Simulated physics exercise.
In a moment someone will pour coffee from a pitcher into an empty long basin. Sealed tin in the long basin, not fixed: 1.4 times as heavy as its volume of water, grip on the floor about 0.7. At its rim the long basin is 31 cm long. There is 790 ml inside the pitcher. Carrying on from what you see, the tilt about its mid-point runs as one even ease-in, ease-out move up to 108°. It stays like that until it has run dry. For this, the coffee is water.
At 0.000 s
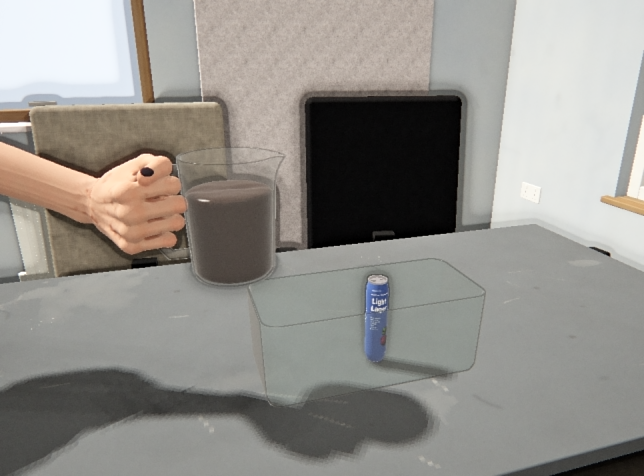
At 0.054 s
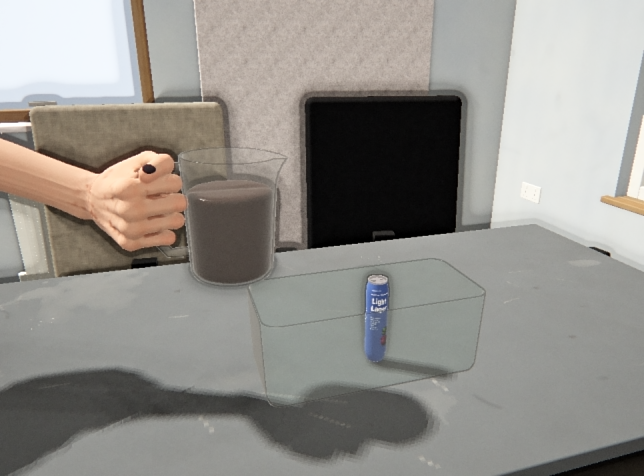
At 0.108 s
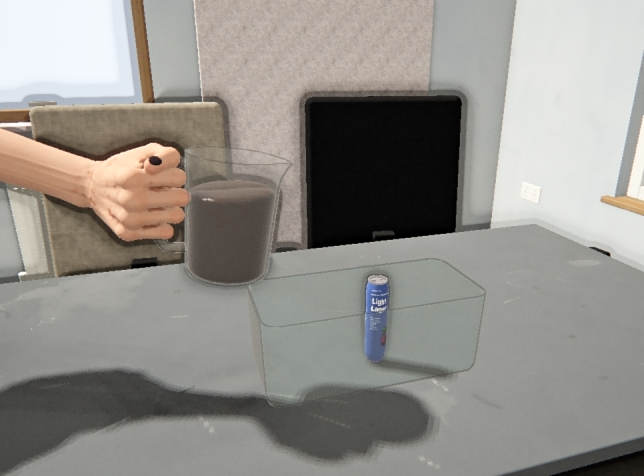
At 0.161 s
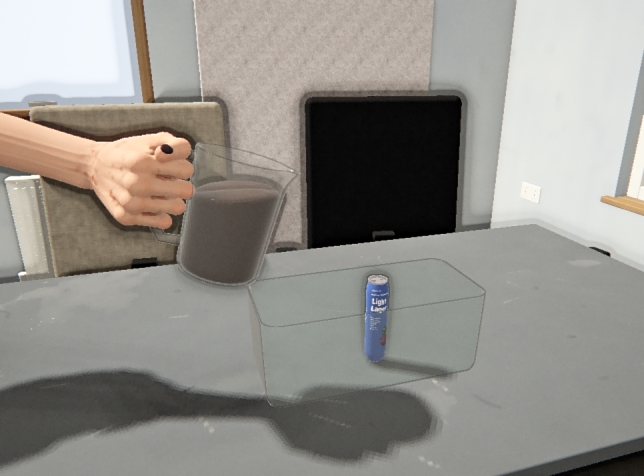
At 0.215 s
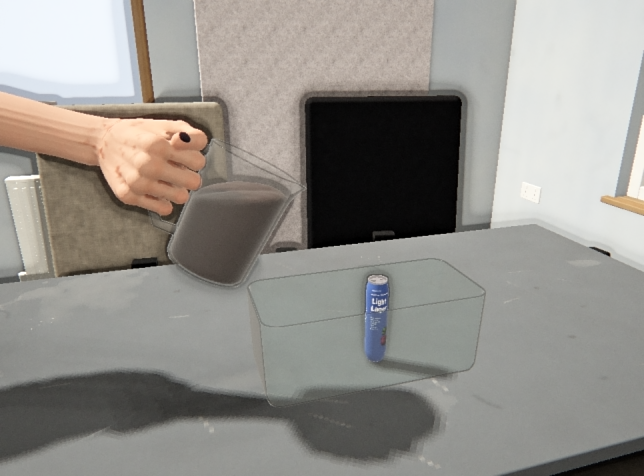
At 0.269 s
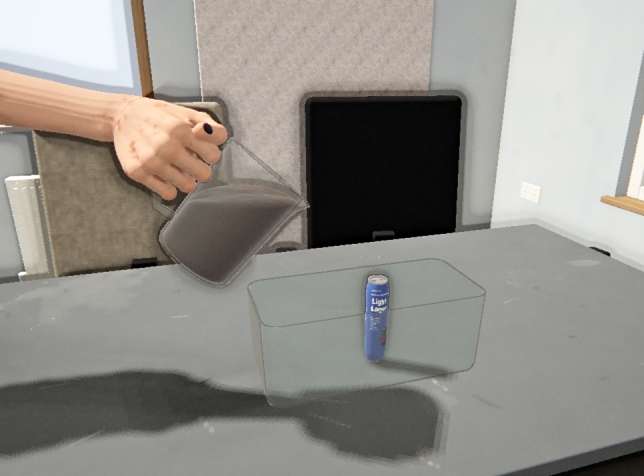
A hand held a clear pitcher of dark liquid above a gray table, beside a long glass basin with a small blue can in it, then steadily tilted the pitcher to the right.
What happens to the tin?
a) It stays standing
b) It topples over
Option a: It stays standing.
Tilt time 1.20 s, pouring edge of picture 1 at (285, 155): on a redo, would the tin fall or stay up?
It does not tip.
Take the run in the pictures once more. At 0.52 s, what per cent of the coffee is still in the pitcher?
About 62 percent.
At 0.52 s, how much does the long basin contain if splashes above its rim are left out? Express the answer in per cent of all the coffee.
Fraction in basin: Approx. 18%.
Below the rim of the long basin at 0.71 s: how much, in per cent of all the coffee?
Some 70 per cent.
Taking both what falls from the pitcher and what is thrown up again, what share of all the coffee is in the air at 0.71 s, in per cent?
Roughly 12 %.
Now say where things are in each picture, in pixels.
In the first frame, it leans 0°; its right rim is at (285, 154); the coffee meets the walls at (184, 193) and (271, 186); the long basin's rim runs from (254, 305) to (463, 276); the tin's top is at (378, 283).
In the second frame, it leans 2°; its right rim is at (287, 156); the coffee meets the walls at (186, 192) and (272, 187).
In the third frame, it leans 8°; its right rim is at (293, 162); the coffee meets the walls at (187, 192) and (274, 187).
In the fourth frame, it leans 17°; its right rim is at (300, 172); the coffee meets the walls at (190, 196) and (279, 189).
In the fifth frame, it leans 29°; its right rim is at (306, 187); the coffee meets the walls at (183, 213) and (286, 192).
In the sixth frame, it leans 43°; its right rim is at (309, 204); the coffee meets the walls at (171, 219) and (295, 198).
By 0.52 s the tilt is 102° and 63 per cent is still to pour; the tin stands where it began.
By 0.71 s the tilt is 108° and 17 per cent is still to pour; the tin stands where it began.
By 0.91 s the tilt is 108° and 2 per cent is still to pour; the tin stands where it began.
By 1.12 s the tilt is 108° and 0 per cent is still to pour; the tin stands where it began.
At rest the tin stands where it began.
